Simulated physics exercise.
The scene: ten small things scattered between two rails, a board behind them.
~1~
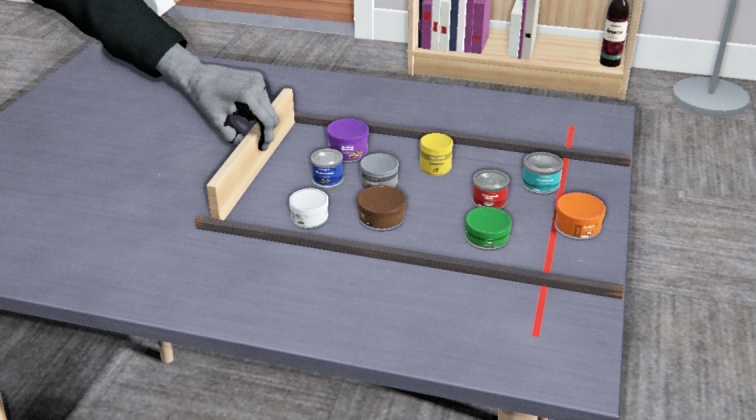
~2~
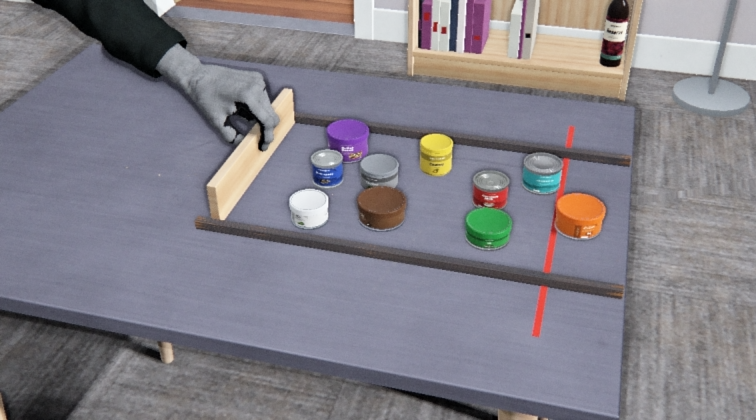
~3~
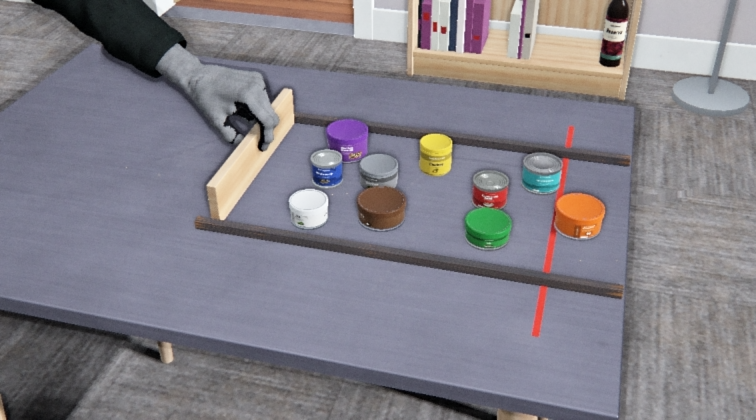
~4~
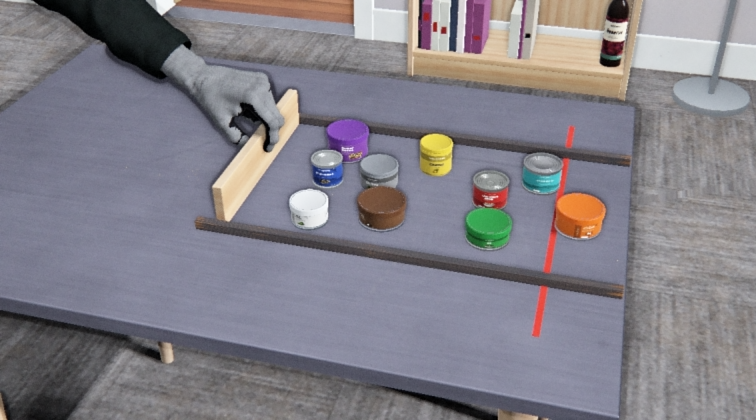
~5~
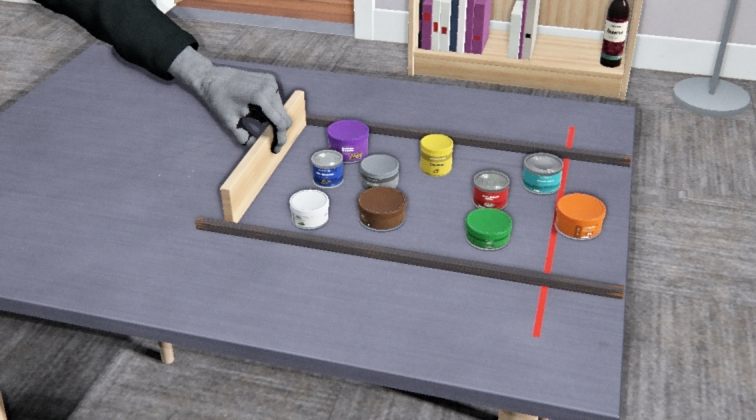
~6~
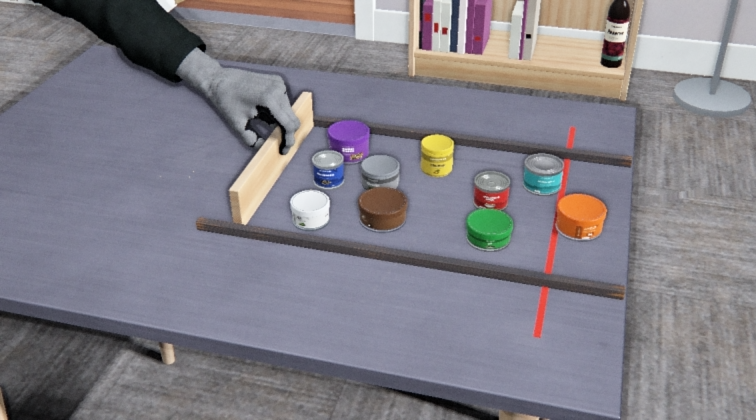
The clip shows a gloved hand holding a wooden board behind several colourful paint pots scattered between two dark rails on a table, first keeping it nearly still, then sliding it slightly right while the pots barely move.
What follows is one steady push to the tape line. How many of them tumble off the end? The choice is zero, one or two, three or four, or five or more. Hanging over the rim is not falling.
In the end the number that fall off is one or two.
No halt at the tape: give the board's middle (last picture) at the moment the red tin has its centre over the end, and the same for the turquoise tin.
About (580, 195), and (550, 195) for the other.
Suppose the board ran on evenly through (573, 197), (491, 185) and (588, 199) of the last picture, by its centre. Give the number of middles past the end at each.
Past the end: 4, 0 and 5.
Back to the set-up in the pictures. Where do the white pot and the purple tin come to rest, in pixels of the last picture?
The white pot stops around (571, 258); the purple tin around (588, 166).
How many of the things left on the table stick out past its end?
2 of them.
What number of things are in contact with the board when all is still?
4 of them.
A little later, none off yet; orange pot at rest near (580, 218); turquoise tin at rest near (543, 175); green tin at rest near (489, 230).
Next, none off yet; orange pot shifted a little near (598, 220); turquoise tin shifted about its own width near (601, 189); green tin shifted about its own width near (559, 249).
When it is over, the number that fall off is one or two; down, turquoise tin and orange pot.
